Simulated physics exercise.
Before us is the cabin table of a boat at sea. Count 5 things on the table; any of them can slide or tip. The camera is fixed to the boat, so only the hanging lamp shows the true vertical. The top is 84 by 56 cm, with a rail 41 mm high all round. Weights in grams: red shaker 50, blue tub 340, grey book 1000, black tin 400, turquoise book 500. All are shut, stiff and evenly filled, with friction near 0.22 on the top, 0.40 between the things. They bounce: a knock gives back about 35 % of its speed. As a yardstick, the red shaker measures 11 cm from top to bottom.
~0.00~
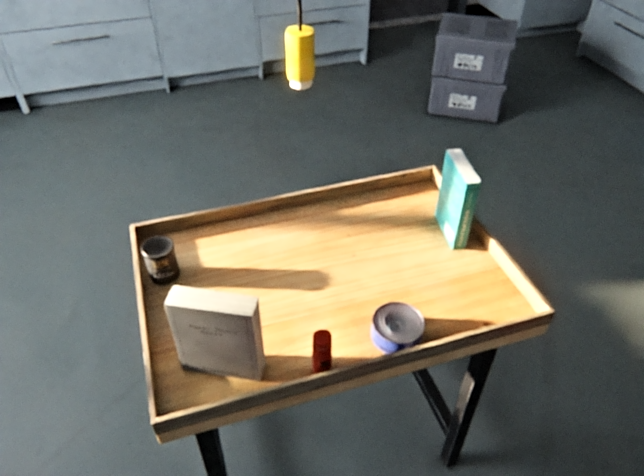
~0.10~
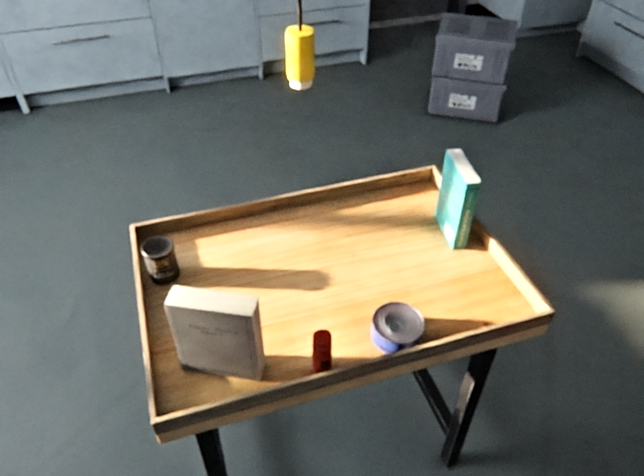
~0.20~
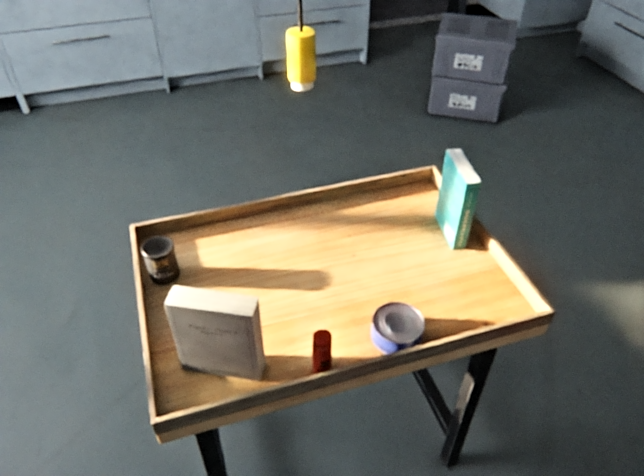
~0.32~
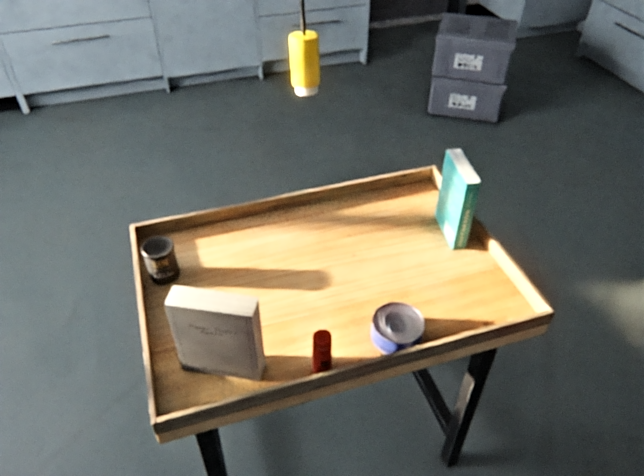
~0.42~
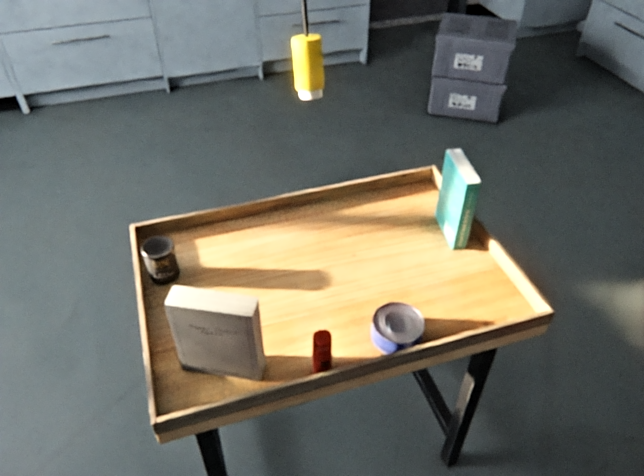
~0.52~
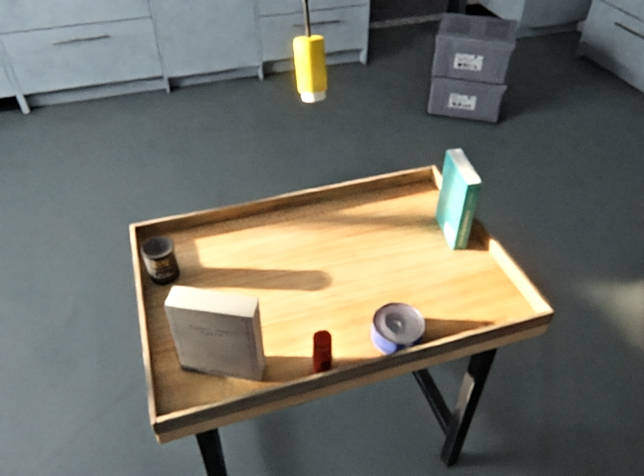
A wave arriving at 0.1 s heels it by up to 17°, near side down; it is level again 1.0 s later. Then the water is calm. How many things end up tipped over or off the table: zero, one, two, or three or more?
Lost: Not one.
By 0.72 s, heel 15°, near side down; grey book 2 cm from its spot; turquoise book 2 cm from its spot; black tin 2 cm from its spot.
By 0.82 s, heel 10°, near side down; grey book 4 cm from its spot; turquoise book 4 cm from its spot; black tin 4 cm from its spot.
By 0.92 s, heel 5°, near side down; turquoise book 6 cm from its spot; black tin 6 cm from its spot; grey book 5 cm from its spot.
When it is over (1.6 s), not toppled but over 5 cm from the start, black tin and turquoise book; the other 3 within 5 cm of the start. End places, in pixels of the last picture, red shaker near (324, 359), blue tub near (399, 332).
